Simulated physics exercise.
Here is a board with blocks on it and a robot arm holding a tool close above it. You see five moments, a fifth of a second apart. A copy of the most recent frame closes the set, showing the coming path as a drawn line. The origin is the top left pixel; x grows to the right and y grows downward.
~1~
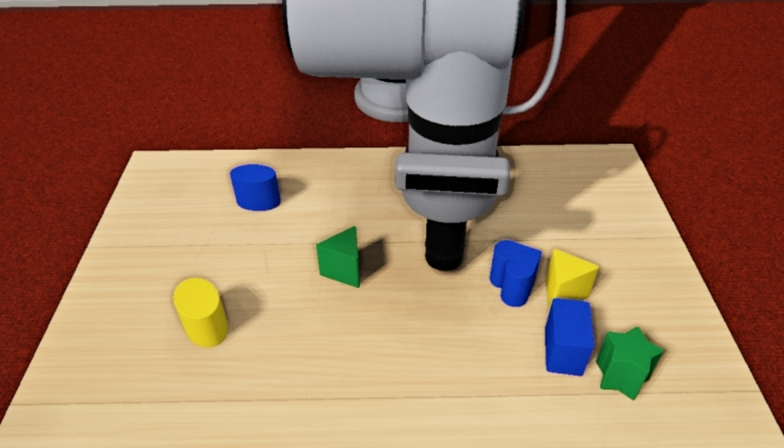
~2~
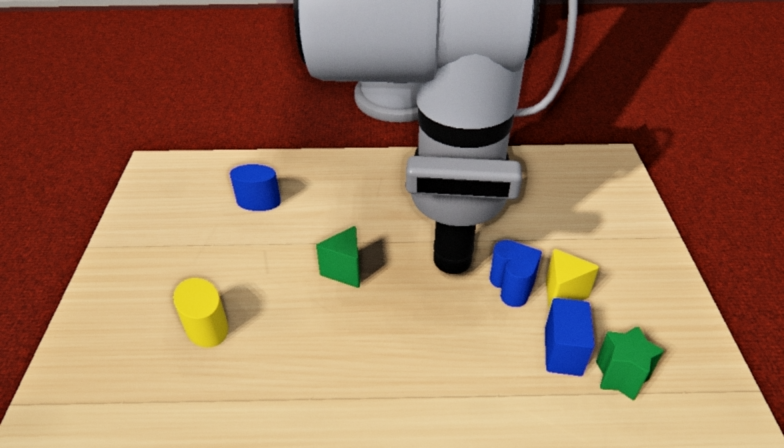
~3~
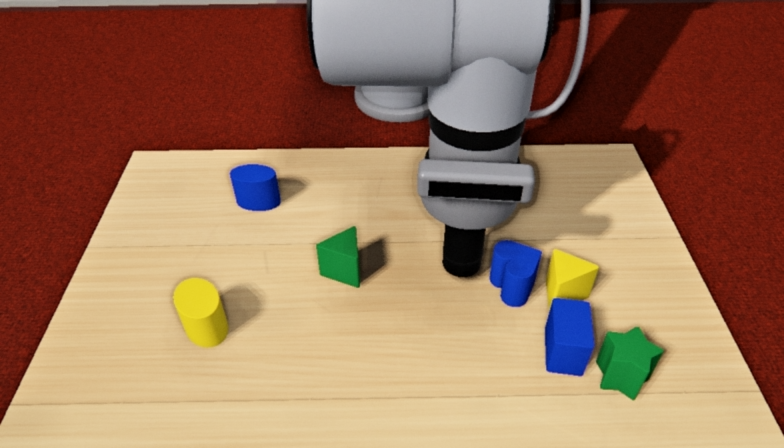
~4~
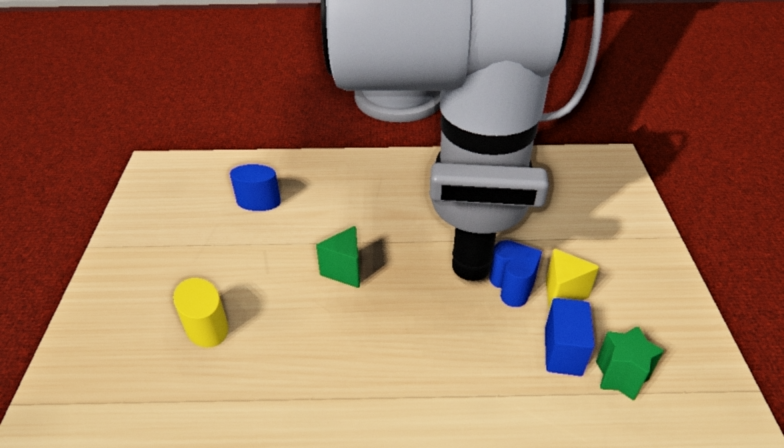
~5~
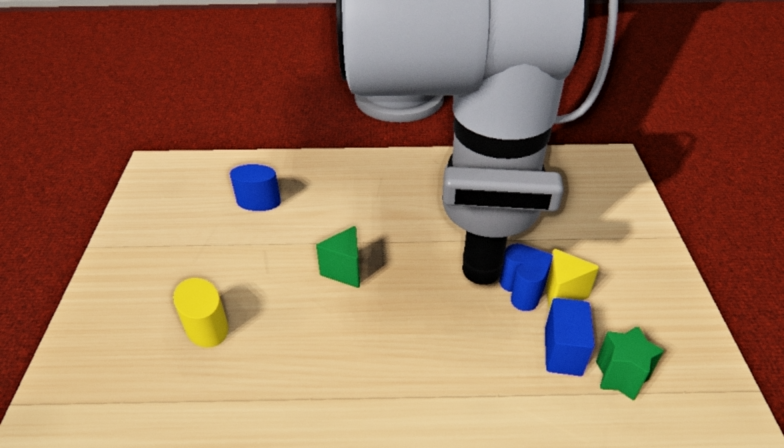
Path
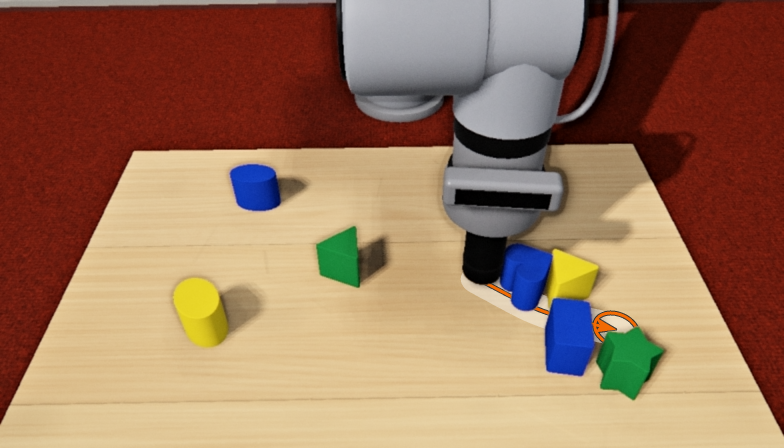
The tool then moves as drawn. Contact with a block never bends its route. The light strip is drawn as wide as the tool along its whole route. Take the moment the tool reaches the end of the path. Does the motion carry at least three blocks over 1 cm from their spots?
Final answer: Yes.
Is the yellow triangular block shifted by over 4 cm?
Yes.
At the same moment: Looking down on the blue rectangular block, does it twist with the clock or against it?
Looking down, it rotates clockwise.
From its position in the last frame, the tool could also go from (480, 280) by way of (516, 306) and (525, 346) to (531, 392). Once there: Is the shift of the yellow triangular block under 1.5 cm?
No, I don't think so.
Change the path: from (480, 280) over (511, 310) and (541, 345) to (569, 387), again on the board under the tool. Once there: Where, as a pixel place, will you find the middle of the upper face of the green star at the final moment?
The top centre is at (669, 360).
Path on the board, from (480, 280) via (543, 311), ending at (616, 329).
What follows on the original path. One third of the way, tool at (524, 294); blue heart-shaped block at (578, 275), turned 25° anticlockwise; yellow triangular block at (613, 273).
Two thirds of the way, tool at (570, 310); blue heart-shaped block at (625, 284), turned 45° anticlockwise; yellow triangular block at (653, 272), turned 25° anticlockwise; blue rectangular block at (585, 332), turned 25° clockwise.
At the end, tool at (620, 321); blue heart-shaped block at (671, 286), turned 70° anticlockwise; yellow triangular block at (685, 265), turned 50° anticlockwise; blue rectangular block at (586, 333), turned 25° clockwise; green star in place.
